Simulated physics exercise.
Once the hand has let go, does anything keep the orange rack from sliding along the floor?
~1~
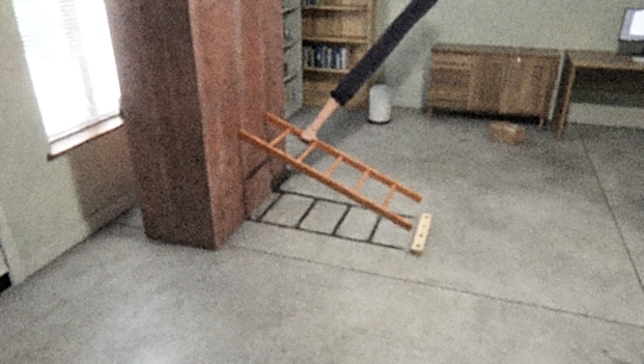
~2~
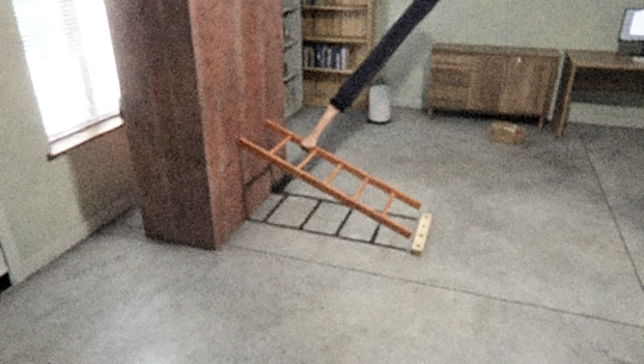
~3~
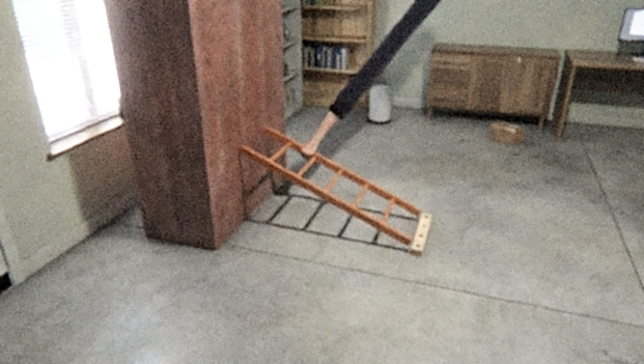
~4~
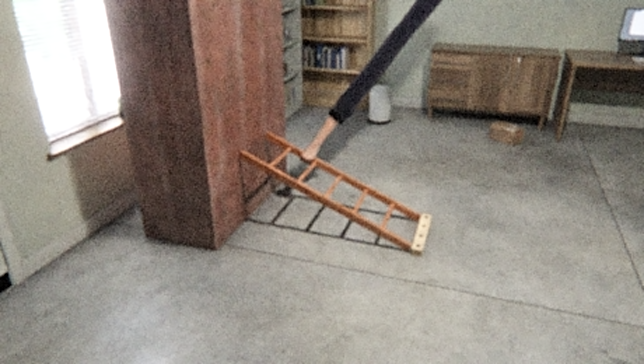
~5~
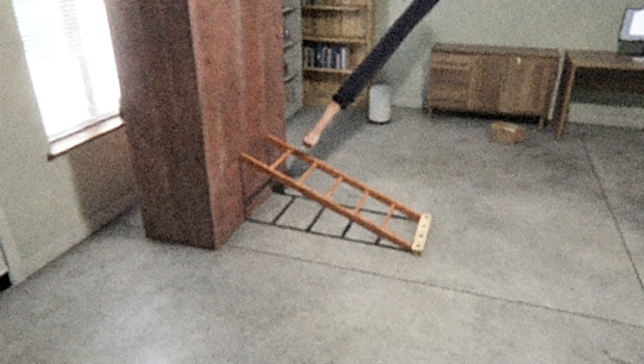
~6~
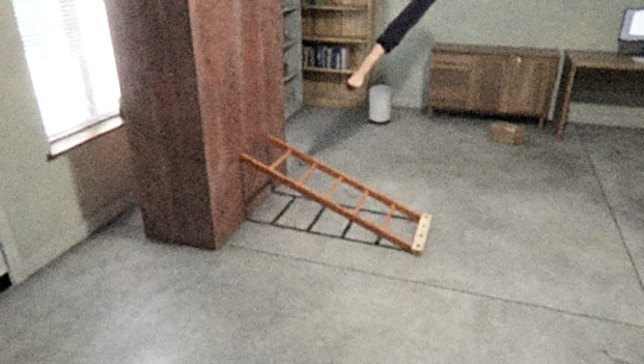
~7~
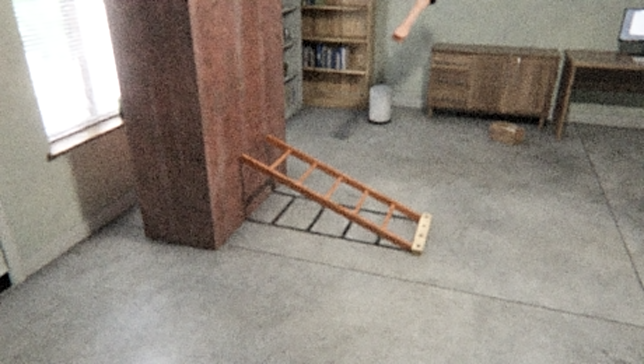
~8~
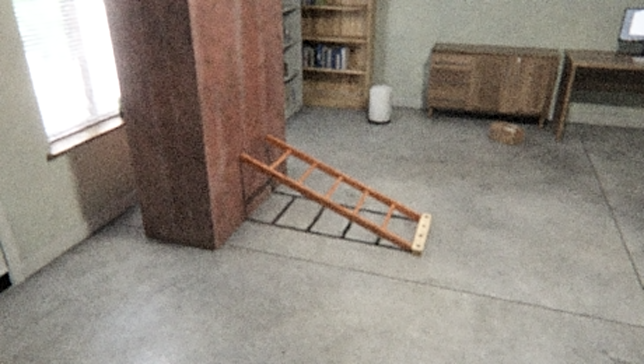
Yes, the orange rack holds its place, leaning on the reddish-brown pillar with its lower end at the pale batten, which stays put on the floor.
